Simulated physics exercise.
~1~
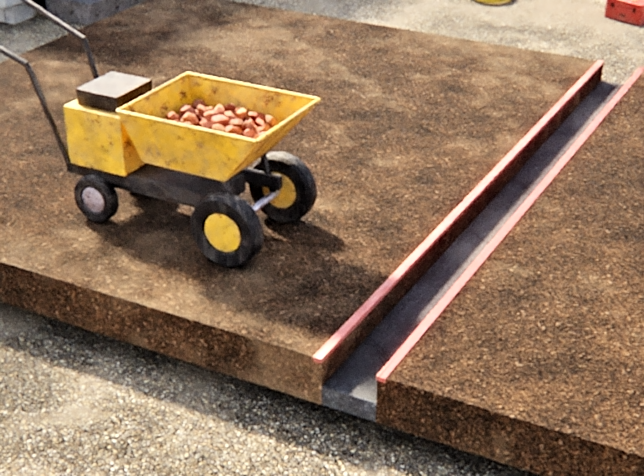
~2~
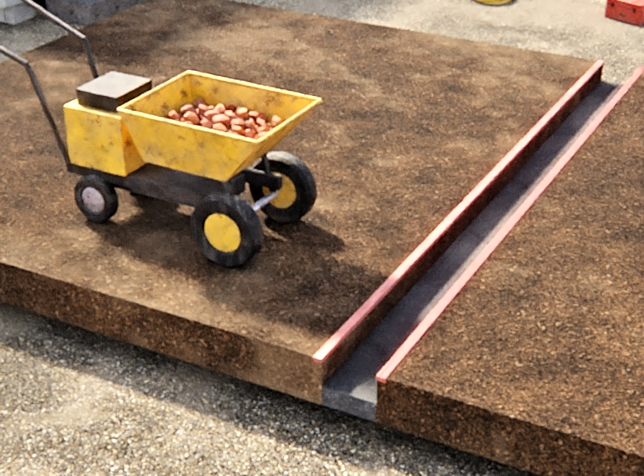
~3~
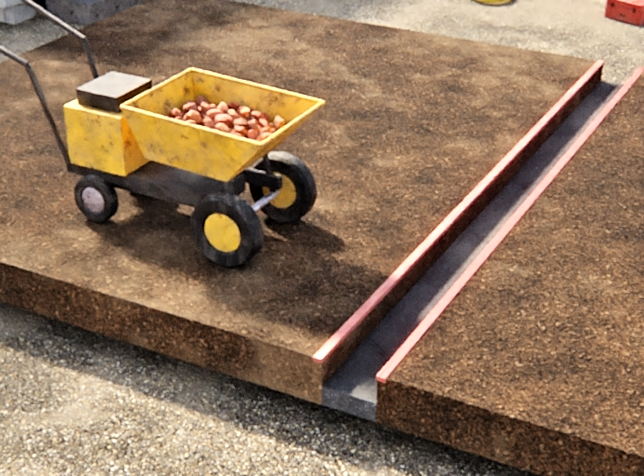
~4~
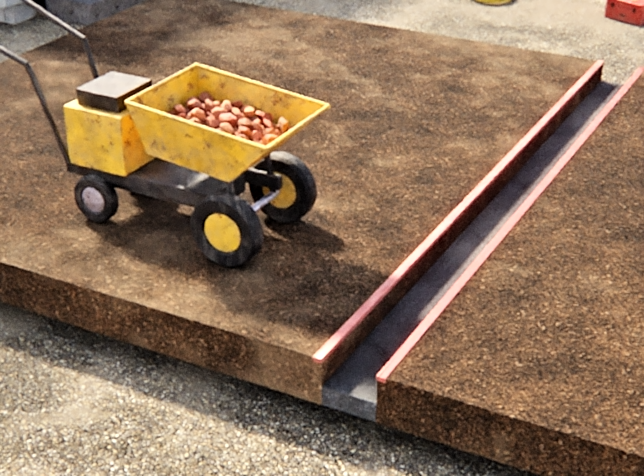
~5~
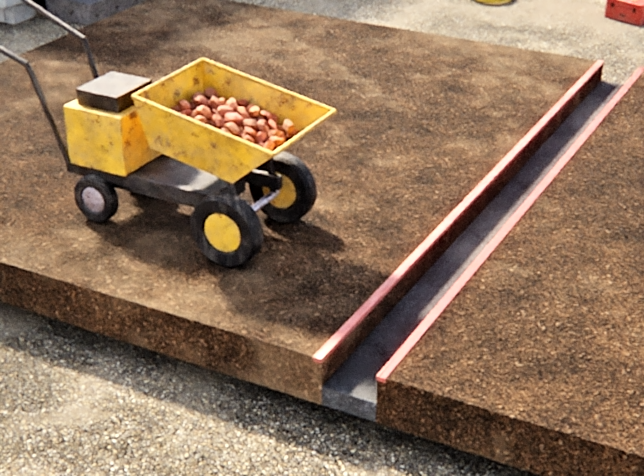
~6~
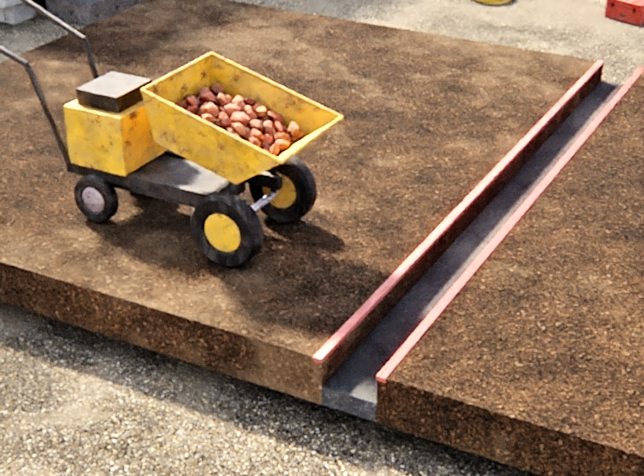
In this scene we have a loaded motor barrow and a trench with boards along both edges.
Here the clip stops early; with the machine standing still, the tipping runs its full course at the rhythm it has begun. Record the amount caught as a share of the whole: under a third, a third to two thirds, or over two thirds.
No less than a third, no more than two thirds.
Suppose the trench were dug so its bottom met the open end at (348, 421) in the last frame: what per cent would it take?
I'd put it at about 50 in a hundred.
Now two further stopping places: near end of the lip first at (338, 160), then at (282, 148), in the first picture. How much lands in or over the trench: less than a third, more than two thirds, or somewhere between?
Try one, in the middle band; try two, over two thirds.
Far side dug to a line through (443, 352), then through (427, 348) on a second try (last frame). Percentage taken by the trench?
Respectively, 50 % and 50 %.
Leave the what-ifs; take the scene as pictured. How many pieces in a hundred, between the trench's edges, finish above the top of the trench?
Something like 0 in a hundred.
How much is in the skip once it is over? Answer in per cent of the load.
Share in the skip: Around 10 %.
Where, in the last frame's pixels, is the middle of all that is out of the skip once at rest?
About pixel (402, 289).
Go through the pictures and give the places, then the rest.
In the first frame, lip of the skip near (256, 142), level; top of the load near (206, 126), lumps of rubble; first edge of the trench near (348, 325); far edge near (410, 343), the trench under half as wide as the skip, and about half as deep as wide.
In the second frame, lip of the skip near (258, 143), level; top of the load near (207, 125).
In the third frame, lip of the skip near (261, 145), tipped barely; top of the load near (209, 124).
In the fourth frame, lip of the skip near (266, 149), tipped a little; top of the load near (198, 113).
In the fifth frame, lip of the skip near (273, 155), tipped a little; top of the load near (203, 110).
In the sixth frame, lip of the skip near (281, 162), tipped clearly; top of the load near (206, 110); first edge of the trench near (348, 325); far edge near (410, 343).
Shortly afterwards, skip tipped steeply; the whole lot in the skip.
Next, skip tipped steeply; the bulk in the skip; a little short of the trench; only a few in or heaped over the trench; only a few falling.
Some moments later, skip tipped right over; a little in the skip; near half short of the trench; near half in or heaped over the trench.
In the end, skip tipped right over; a little in the skip; near half short of the trench; near half in or heaped over the trench; none at all beyond it.
